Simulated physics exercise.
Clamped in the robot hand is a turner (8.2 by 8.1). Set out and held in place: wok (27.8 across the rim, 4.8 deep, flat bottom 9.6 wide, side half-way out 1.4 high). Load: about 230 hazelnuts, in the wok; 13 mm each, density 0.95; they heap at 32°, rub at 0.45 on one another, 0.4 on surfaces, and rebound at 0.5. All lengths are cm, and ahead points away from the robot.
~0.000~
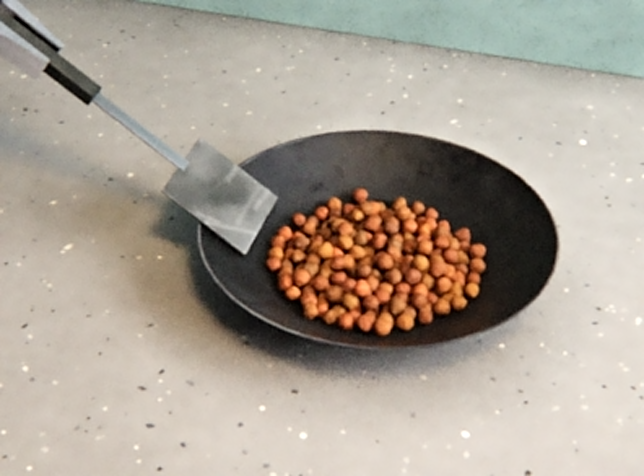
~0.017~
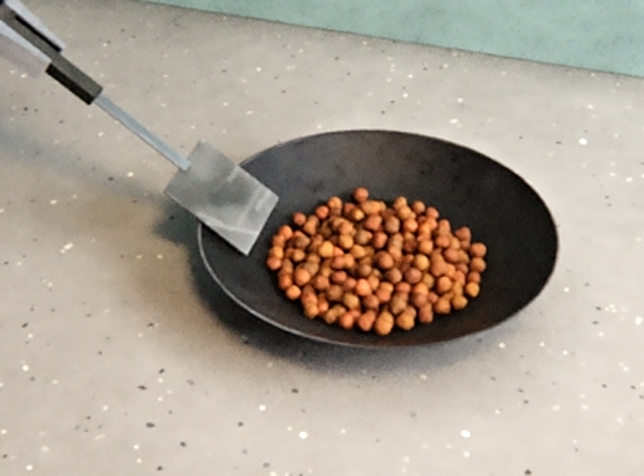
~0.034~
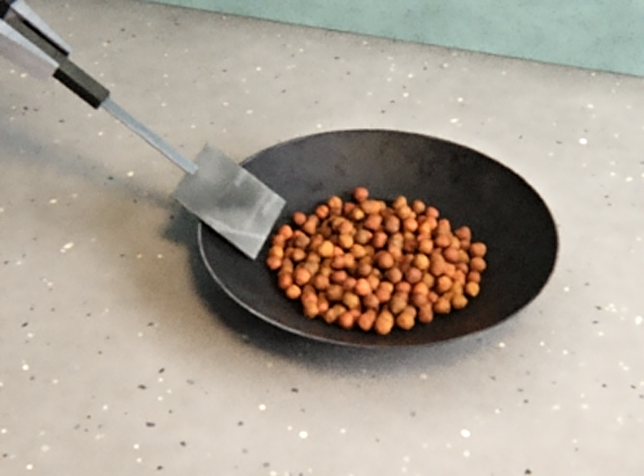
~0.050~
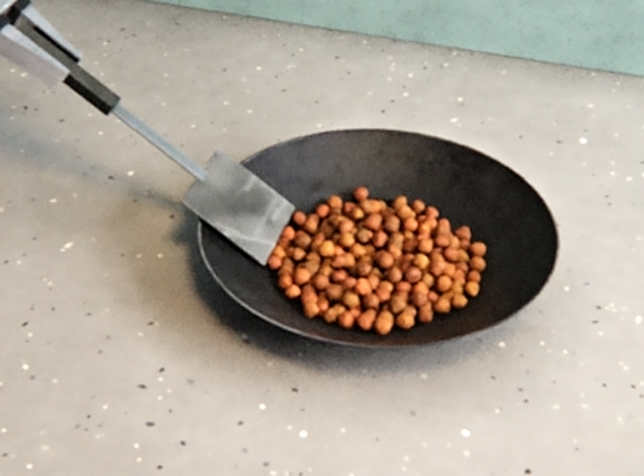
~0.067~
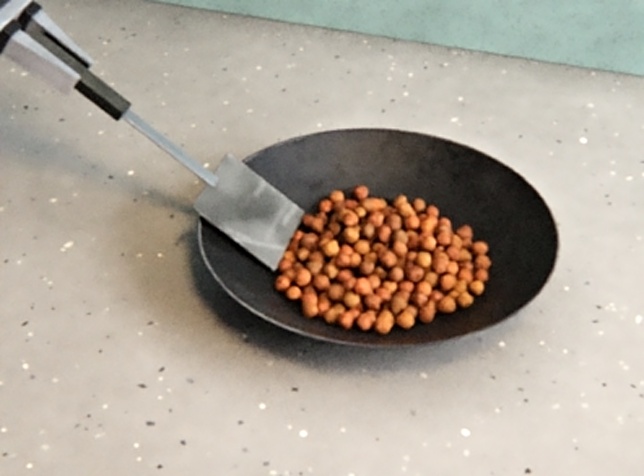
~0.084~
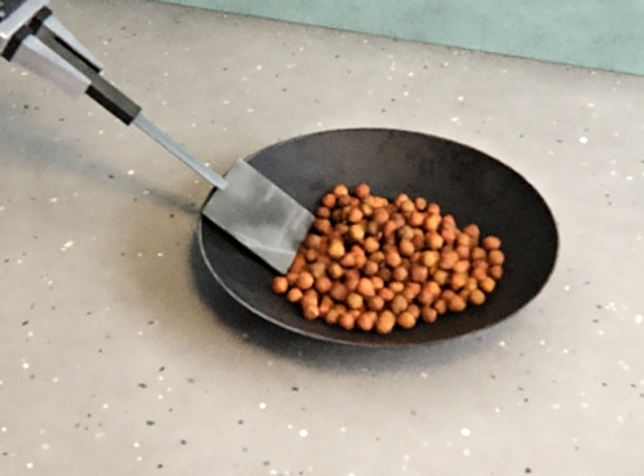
A turner in a robot hand slides rightward into the wok, nudging the heaped hazelnuts right.
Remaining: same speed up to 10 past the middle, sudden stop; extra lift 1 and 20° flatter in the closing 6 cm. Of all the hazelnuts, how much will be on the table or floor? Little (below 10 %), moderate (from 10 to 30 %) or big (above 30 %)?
Answer: Moderate; from 10 to 30 % of the hazelnuts finish on the table or floor.
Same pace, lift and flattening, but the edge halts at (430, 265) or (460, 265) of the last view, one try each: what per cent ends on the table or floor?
Some 0 and 0 per cent.
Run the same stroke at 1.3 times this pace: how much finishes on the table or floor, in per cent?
Some 20 per cent.
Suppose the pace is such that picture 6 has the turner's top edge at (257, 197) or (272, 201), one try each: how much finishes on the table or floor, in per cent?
About 45 and 45 per cent.
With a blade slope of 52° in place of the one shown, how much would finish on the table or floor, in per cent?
In that case some 20 per cent.
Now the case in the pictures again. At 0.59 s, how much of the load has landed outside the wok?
About 15 per cent.
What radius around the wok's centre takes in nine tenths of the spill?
Roughly 30 cm.
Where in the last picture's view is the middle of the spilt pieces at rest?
At about (631, 315).
After 0.20 s, sloping 35°, highest piece 5 above the table; 229 in the wok.
After 0.33 s, sloping 29°, highest piece 6 above the table; 228 in the wok, 1 on the blade or in flight.
After 0.59 s, sloping 15°, highest piece 6 above the table; 189 in the wok, 38 on the table or floor, 2 on the blade or in flight.
After 1.64 s, sloping 15°, highest piece 6 above the table; 189 in the wok, 40 on the table or floor.
In the end, 189 in the wok, 40 on the table or floor. That is 17 % on the table or floor.
